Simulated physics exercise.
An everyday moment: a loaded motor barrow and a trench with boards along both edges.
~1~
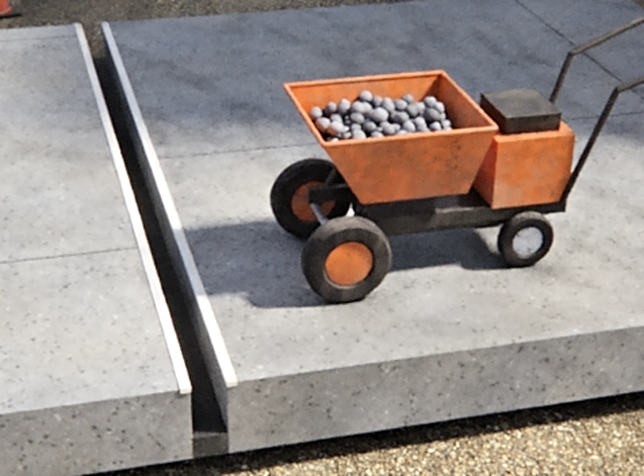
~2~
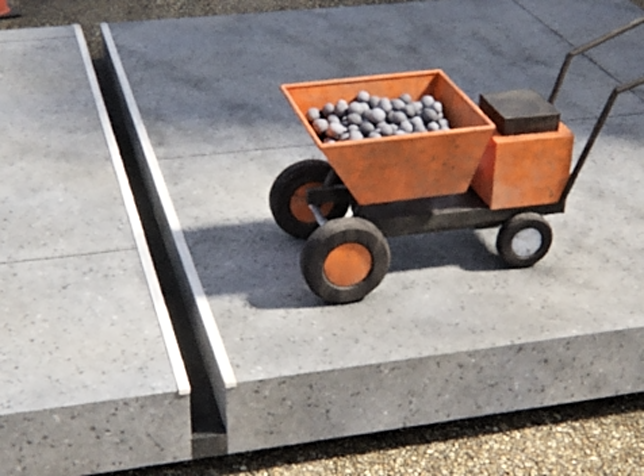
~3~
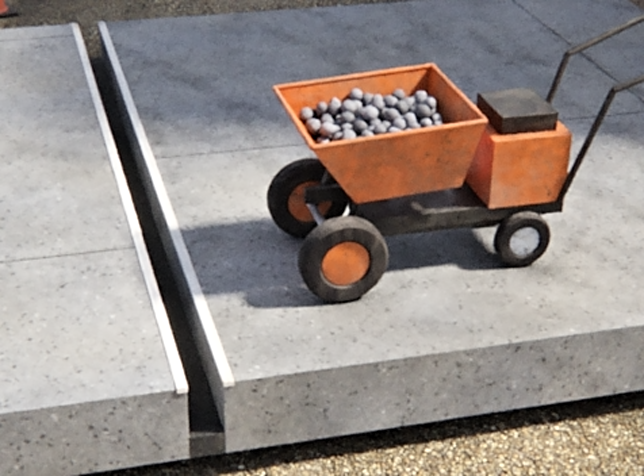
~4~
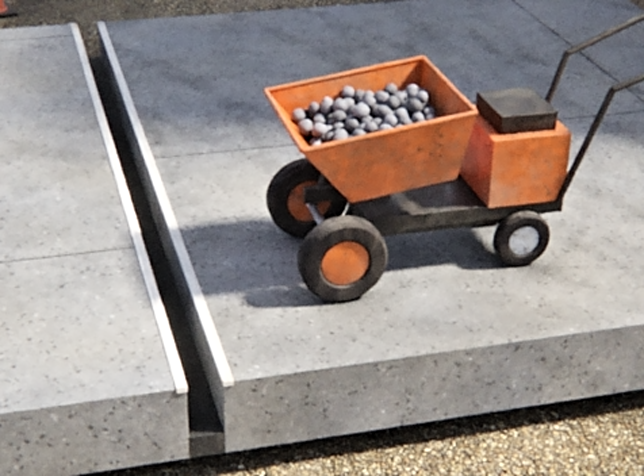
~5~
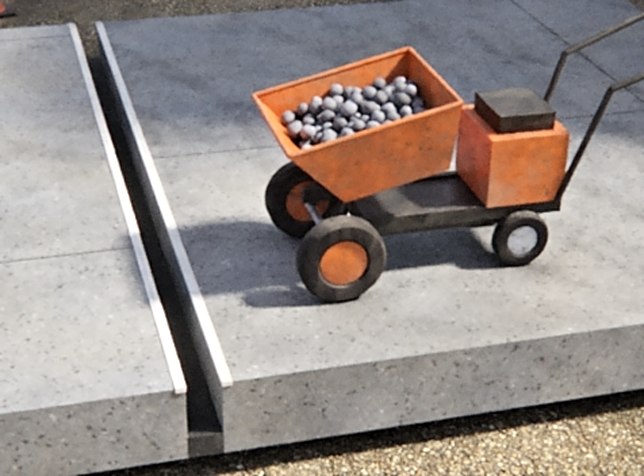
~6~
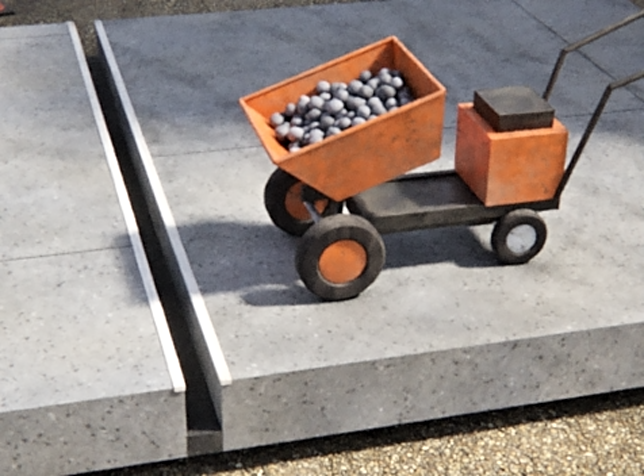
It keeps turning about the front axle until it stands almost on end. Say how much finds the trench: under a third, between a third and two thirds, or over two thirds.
It catches between a third and two thirds.
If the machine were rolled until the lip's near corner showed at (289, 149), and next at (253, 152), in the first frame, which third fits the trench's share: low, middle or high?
One: Under a third. Two: Below one third.
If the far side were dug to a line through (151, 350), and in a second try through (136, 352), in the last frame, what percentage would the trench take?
Near 80 % and 90 %.
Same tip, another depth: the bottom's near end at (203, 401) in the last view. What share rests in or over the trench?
It comes to 30 per cent or so.
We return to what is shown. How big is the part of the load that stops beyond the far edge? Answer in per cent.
Roughly 40 in a hundred.
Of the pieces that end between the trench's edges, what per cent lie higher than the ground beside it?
Near 15 %.
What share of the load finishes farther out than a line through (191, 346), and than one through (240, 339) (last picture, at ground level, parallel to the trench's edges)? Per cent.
Roughly 70 per cent, and 100 per cent.
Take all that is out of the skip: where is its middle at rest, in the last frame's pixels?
Around (160, 277).
Just after the last frame, skip tipped steeply; every one in the skip.
A moment on, skip tipped right over; the larger part in the skip; just a few short of the trench; about a tenth in or heaped over the trench; just a few beyond it; about a tenth falling.
Further on, skip tipped right over; roughly a quarter in the skip; just a few short of the trench; roughly half in or heaped over the trench; roughly a third beyond it.
When it is over, skip tipped right over; about a tenth short of the trench; roughly half in or heaped over the trench; roughly half beyond it.
